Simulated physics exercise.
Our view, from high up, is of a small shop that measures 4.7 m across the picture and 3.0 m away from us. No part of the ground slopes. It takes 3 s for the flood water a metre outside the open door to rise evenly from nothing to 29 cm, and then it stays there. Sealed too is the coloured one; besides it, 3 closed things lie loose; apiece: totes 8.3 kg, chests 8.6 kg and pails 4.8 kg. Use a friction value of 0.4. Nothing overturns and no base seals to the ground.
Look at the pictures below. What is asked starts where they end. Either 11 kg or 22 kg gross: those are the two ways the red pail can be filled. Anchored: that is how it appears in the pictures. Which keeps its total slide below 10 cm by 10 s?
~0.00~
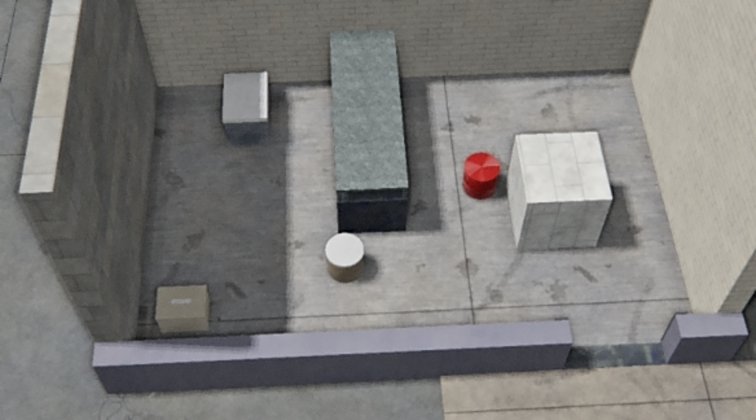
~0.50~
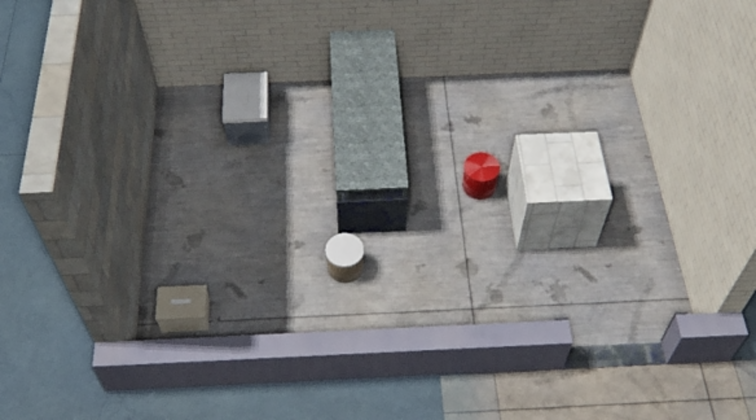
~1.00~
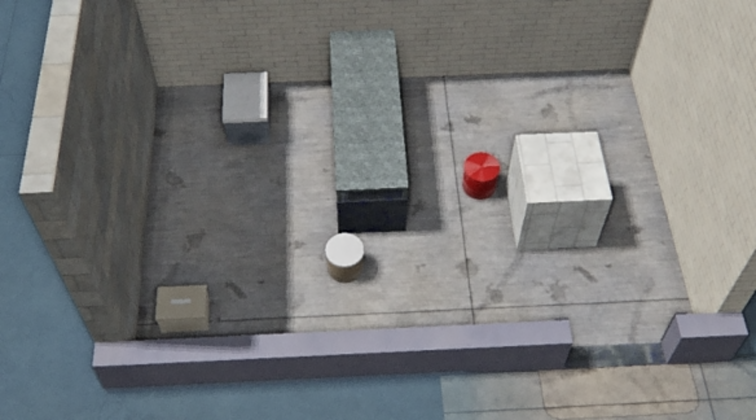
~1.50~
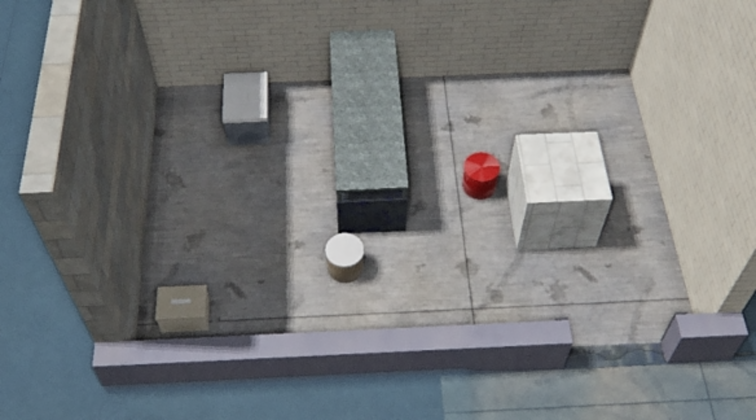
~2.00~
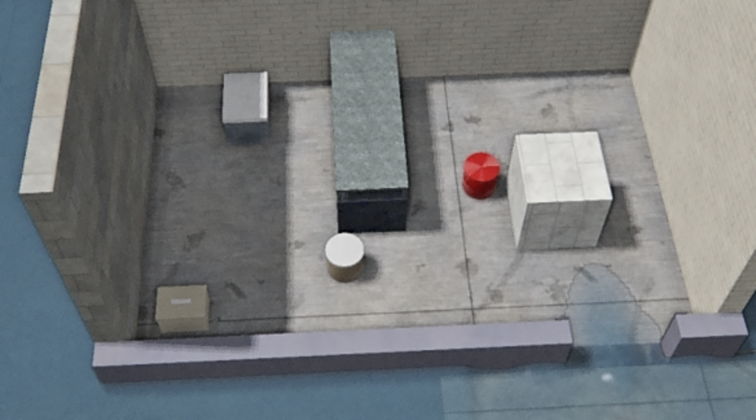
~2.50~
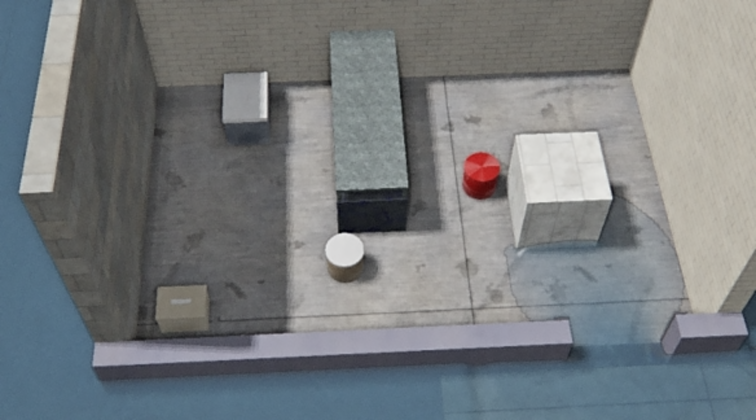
Only the larger figure is plenty.
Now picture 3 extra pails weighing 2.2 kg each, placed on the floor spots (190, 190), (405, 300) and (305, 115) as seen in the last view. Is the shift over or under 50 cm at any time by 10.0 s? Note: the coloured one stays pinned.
Listed in order, they go over the bar, over the bar, beneath the bar.
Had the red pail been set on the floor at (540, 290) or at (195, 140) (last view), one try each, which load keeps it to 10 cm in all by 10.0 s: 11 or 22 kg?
First try none suffices, second try the heavier suffices.
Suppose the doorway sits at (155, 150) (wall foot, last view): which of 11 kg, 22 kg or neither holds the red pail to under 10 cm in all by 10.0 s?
Short version: The light mass is sufficient.
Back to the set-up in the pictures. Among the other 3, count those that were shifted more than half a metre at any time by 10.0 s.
By my count, 2.
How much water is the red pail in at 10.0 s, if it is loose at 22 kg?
Close to 16 cm deep.
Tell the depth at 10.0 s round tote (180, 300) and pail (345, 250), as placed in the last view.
First roughly 10 cm, second roughly 8 cm.
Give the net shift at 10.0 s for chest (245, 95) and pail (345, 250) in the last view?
Respectively 50 and 200 cm.
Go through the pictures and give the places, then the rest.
The first picture shows the red pail at (482, 167), on the bottom; 0.0 m2 under water; 0 of 4 have shifted.
The second picture shows the red pail at (482, 167), on the bottom; 0.0 m2 under water; 0 of 4 have shifted.
The third picture shows the red pail at (482, 167) rests on the ground; water covers 0.0 m2; 0 of 4 have shifted.
The fourth picture shows the red pail at (482, 167), on the bottom; water covers 0.0 m2; 0 of 4 have shifted.
The fifth picture shows the red pail at (482, 167) rests on the ground; 0.4 m2 under water; 0 of 4 have shifted.
The sixth picture shows the red pail at (482, 167) rests on the ground; 1.5 m2 under water; 0 of 4 have shifted.
After 3.5 s the red pail would be 0 cm from its start with 11 kg and 0 cm from its start with 22 kg; 0 cm of water round it then.
After 4.5 s the red pail would be 0 cm from its start with 11 kg and 0 cm from its start with 22 kg; 1 cm of water round it then.
After 7.0 s the red pail would be 11 cm from its start with 11 kg and 0 cm from its start with 22 kg; 8 cm of water round it then.
After 10.0 s the red pail would be 62 cm from its start with 11 kg and 0 cm from its start with 22 kg; 16 cm of water round it then.
